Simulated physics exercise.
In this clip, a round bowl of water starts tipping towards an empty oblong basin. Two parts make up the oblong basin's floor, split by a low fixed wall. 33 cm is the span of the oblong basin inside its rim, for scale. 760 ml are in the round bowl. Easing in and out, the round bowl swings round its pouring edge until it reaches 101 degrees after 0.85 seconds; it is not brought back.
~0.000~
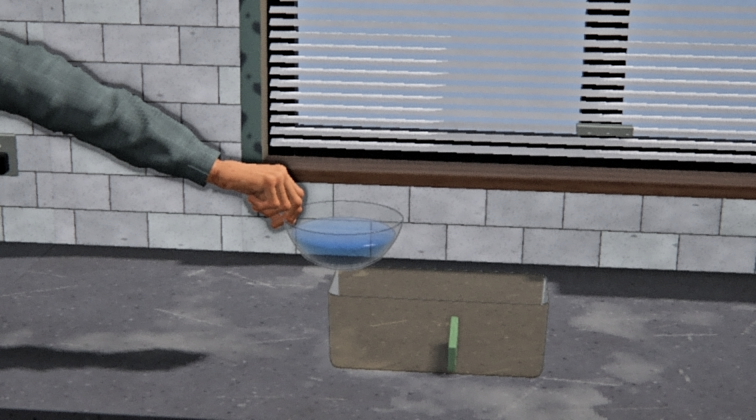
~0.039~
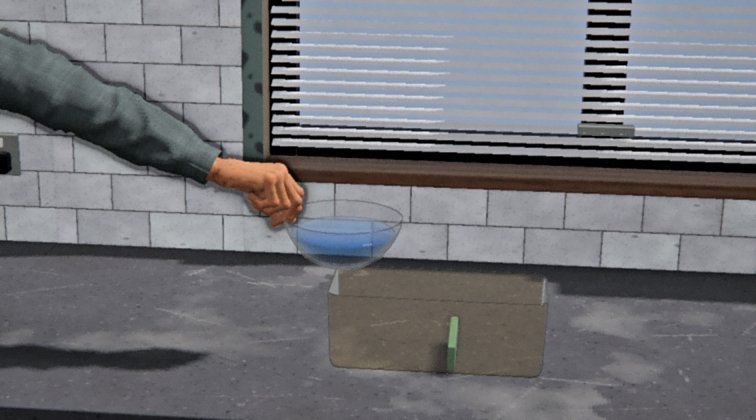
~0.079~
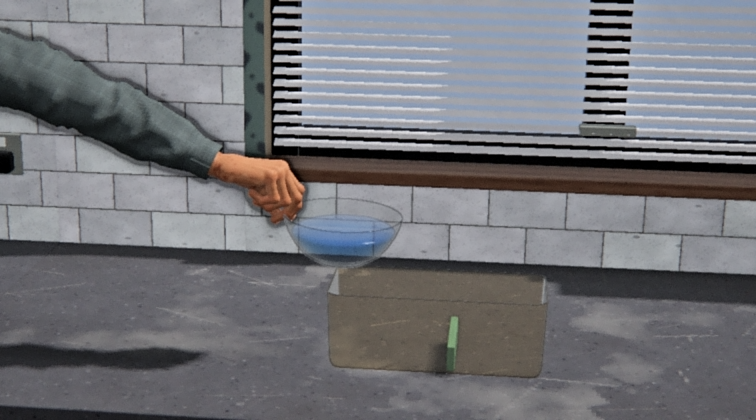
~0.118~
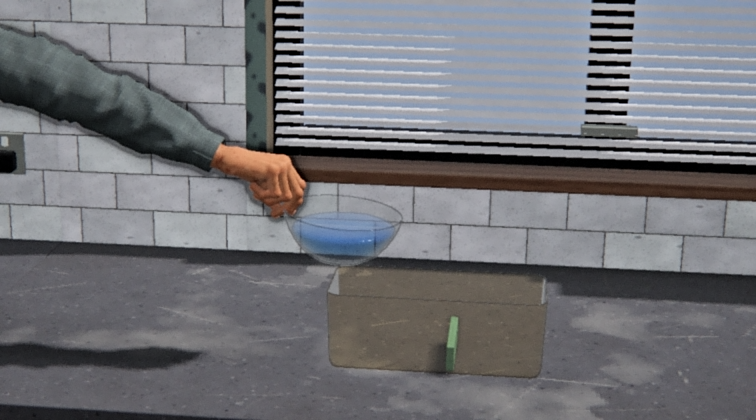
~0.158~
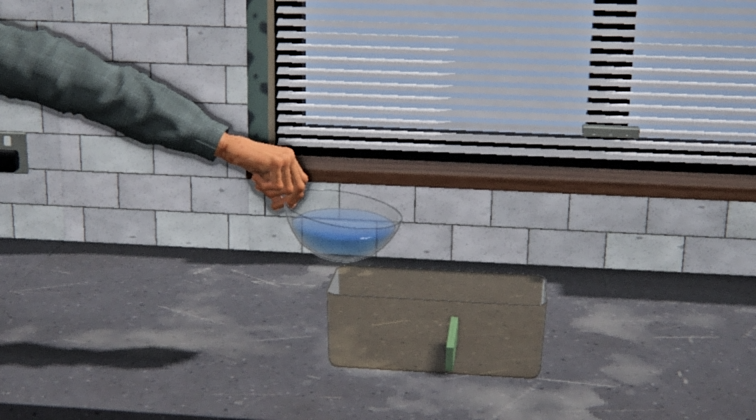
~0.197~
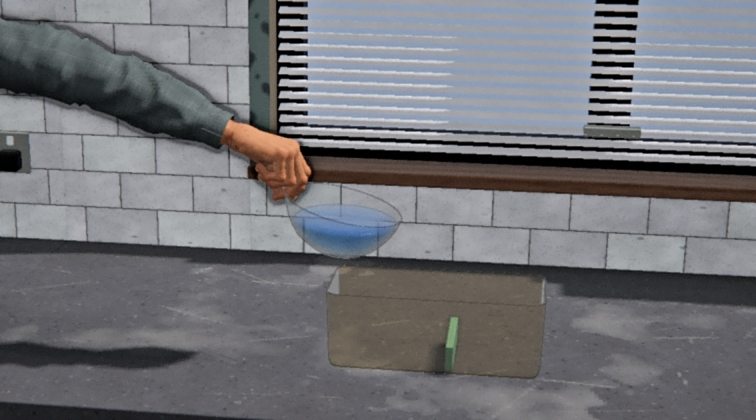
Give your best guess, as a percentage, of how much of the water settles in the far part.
I would say 69 per cent of it settles there.
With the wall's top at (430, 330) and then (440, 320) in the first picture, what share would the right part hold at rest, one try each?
In order, 80 and 85 per cent.
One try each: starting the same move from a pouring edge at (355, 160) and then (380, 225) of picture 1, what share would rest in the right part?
30 then 40 %.
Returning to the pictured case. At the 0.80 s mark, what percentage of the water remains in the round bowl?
0 per cent or thereabouts.
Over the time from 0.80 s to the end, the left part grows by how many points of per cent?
Roughly 18 in a hundred.
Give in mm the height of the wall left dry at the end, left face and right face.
Left 32 mm, right 10 mm.
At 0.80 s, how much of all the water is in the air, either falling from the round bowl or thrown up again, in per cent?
In-air share: About 10 %.
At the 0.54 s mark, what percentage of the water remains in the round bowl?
Portion remaining: Approx. 48 per cent.
After 0.54 s the tilt is 72° and 48 per cent is still to pour, 7 is left of the wall and 0 right of it.
After 0.80 s the tilt is 100° and 0 per cent is still to pour, 10 is left of the wall and 79 right of it.
After 1.06 s the tilt is 101° and 0 per cent is still to pour, 27 is left of the wall and 71 right of it.
After 1.35 s the tilt is 101° and 0 per cent is still to pour, 29 is left of the wall and 70 right of it.
In the end 29 per cent lies left of the wall, 69 right of it and 1 outside.
